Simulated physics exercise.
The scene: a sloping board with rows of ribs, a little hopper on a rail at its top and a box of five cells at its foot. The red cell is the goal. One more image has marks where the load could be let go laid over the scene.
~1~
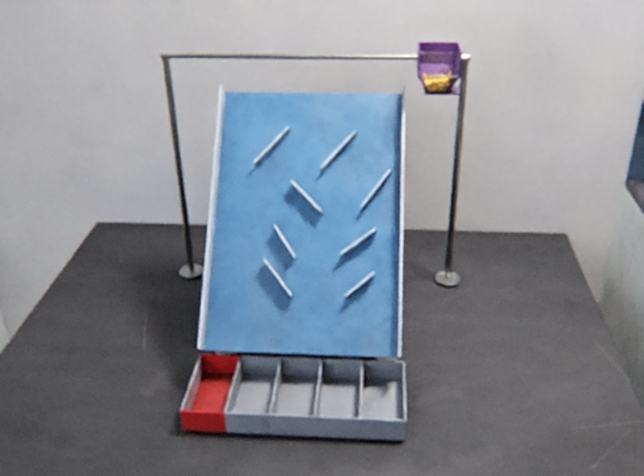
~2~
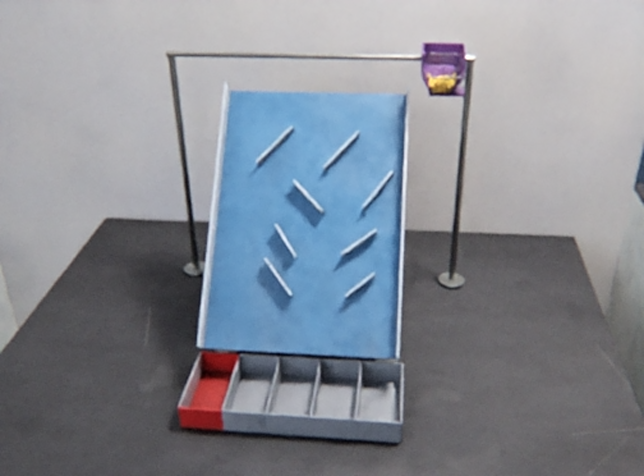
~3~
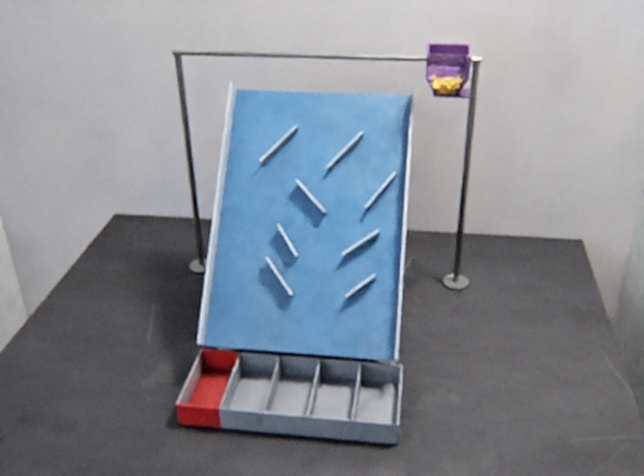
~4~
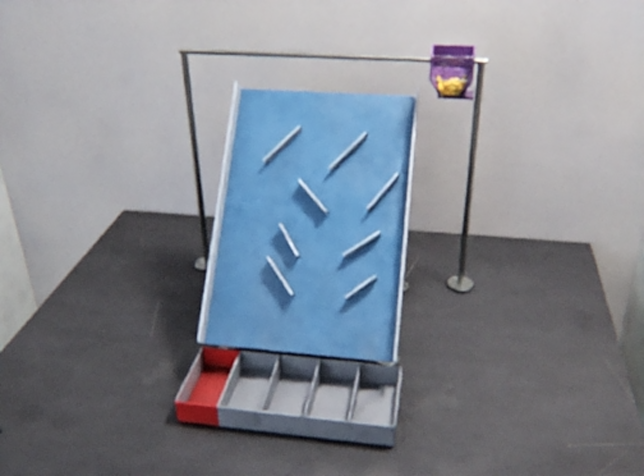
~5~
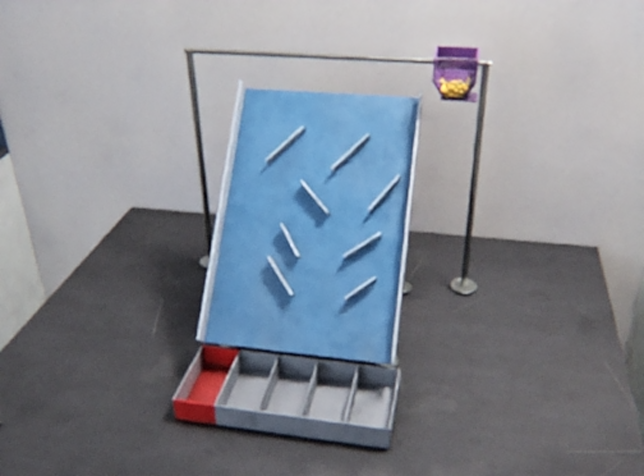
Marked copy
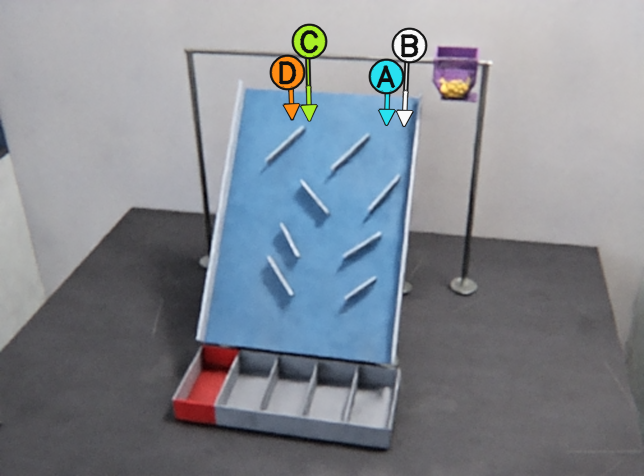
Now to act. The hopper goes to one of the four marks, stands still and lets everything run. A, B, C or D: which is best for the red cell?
Take D.
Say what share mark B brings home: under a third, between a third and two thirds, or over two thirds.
Under a third.
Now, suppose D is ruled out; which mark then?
That is mark C.
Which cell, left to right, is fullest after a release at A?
The third from the left.
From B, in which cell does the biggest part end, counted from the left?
The third from the left.
On the marked copy, mark A meets the board at (386, 119); mark B meets the board at (404, 120); mark C meets the board at (309, 114); mark D meets the board at (291, 113).
If A is chosen, none in the red cell, all in other cells.
If B is chosen, none in the red cell, nearly all in other cells, a stray few outside the box.
If C is chosen, about half in the red cell, about half in other cells.
If D is chosen, nearly all in the red cell, a stray few outside the box.
